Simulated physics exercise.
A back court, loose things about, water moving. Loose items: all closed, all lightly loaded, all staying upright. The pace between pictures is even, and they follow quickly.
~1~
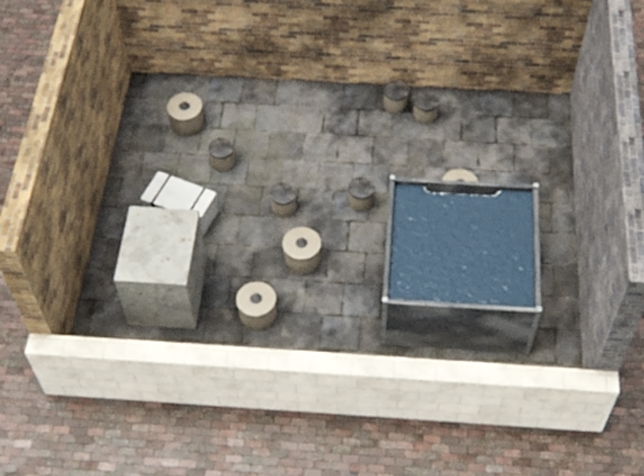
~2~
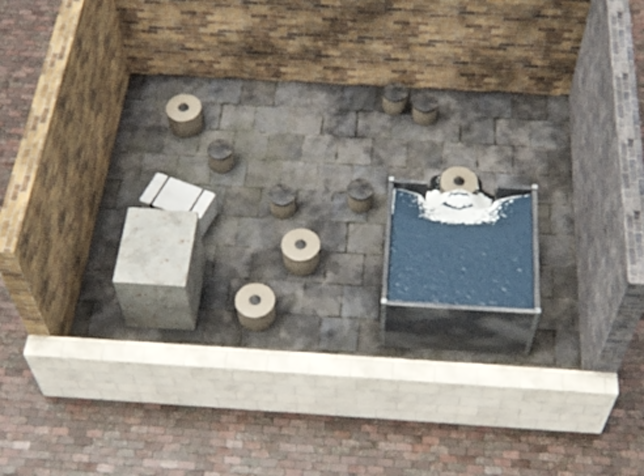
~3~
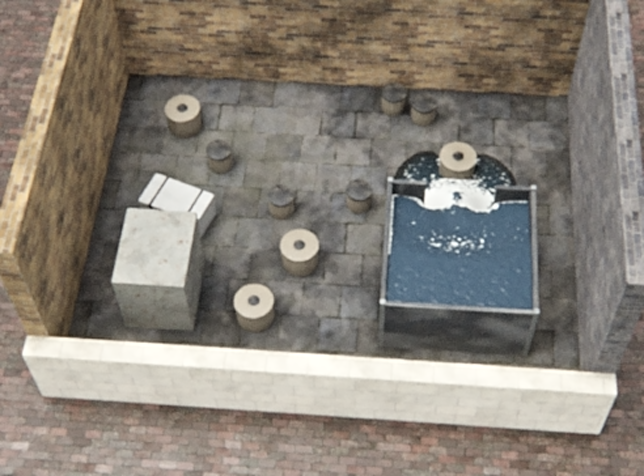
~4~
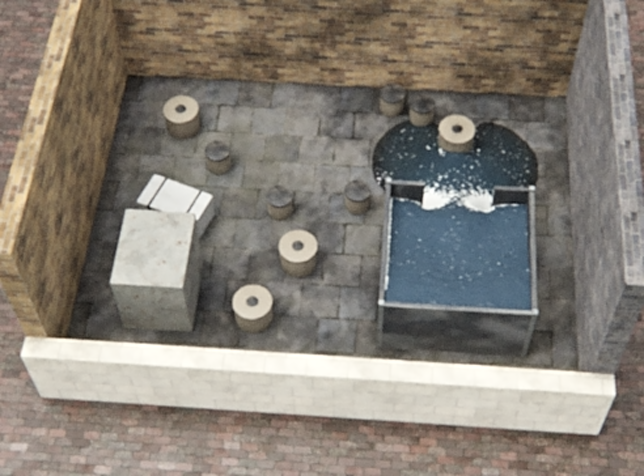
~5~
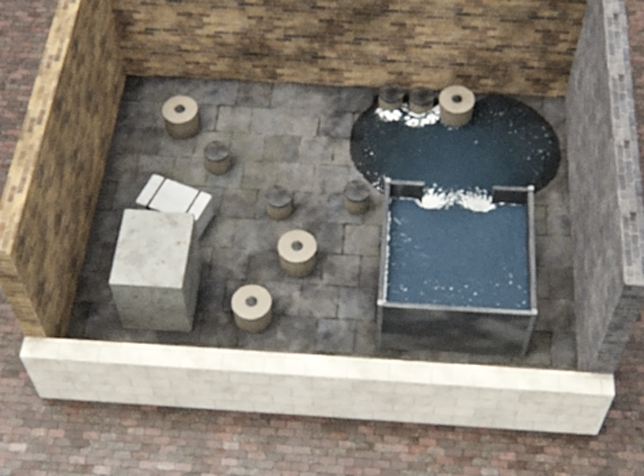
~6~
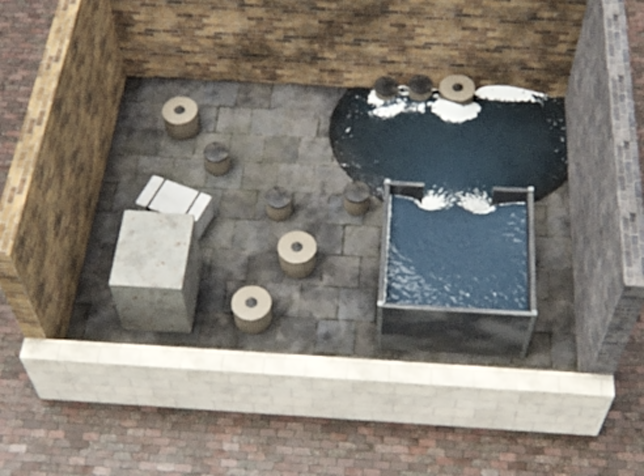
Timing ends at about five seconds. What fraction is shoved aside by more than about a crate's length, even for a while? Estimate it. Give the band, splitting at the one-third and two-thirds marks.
Within the middle band.
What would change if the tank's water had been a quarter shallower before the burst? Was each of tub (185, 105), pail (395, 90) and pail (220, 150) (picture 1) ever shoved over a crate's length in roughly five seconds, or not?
Well, in sequence: Carried that far, carried that far, carried that far.
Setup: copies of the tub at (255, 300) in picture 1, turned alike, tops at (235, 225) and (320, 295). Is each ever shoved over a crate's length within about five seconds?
Listed in order: Hardly budges, then hardly budges.
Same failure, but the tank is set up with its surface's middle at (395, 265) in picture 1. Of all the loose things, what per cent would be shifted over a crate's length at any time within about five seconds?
Close to 50 in a hundred.
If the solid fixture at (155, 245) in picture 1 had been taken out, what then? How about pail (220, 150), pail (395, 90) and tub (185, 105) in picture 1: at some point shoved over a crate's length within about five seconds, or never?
Each in the order asked: Got moved a good way; got moved a good way; got moved a good way.
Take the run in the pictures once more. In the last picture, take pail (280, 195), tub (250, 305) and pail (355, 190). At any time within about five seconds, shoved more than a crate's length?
Item one never gets that far, item two never gets that far, item three never gets that far.
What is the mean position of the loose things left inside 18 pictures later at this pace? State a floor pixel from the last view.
Roughly (231, 209).
A moment on, 2 of 10 are well off their spots; 3 afloat.
Next, 3 of 10 are well off their spots; 2 afloat.
Later, 5 of 10 are well off their spots; 2 afloat.
In the end, 5 of 10 are well off their spots, and 5 have been at some point; 4 afloat.
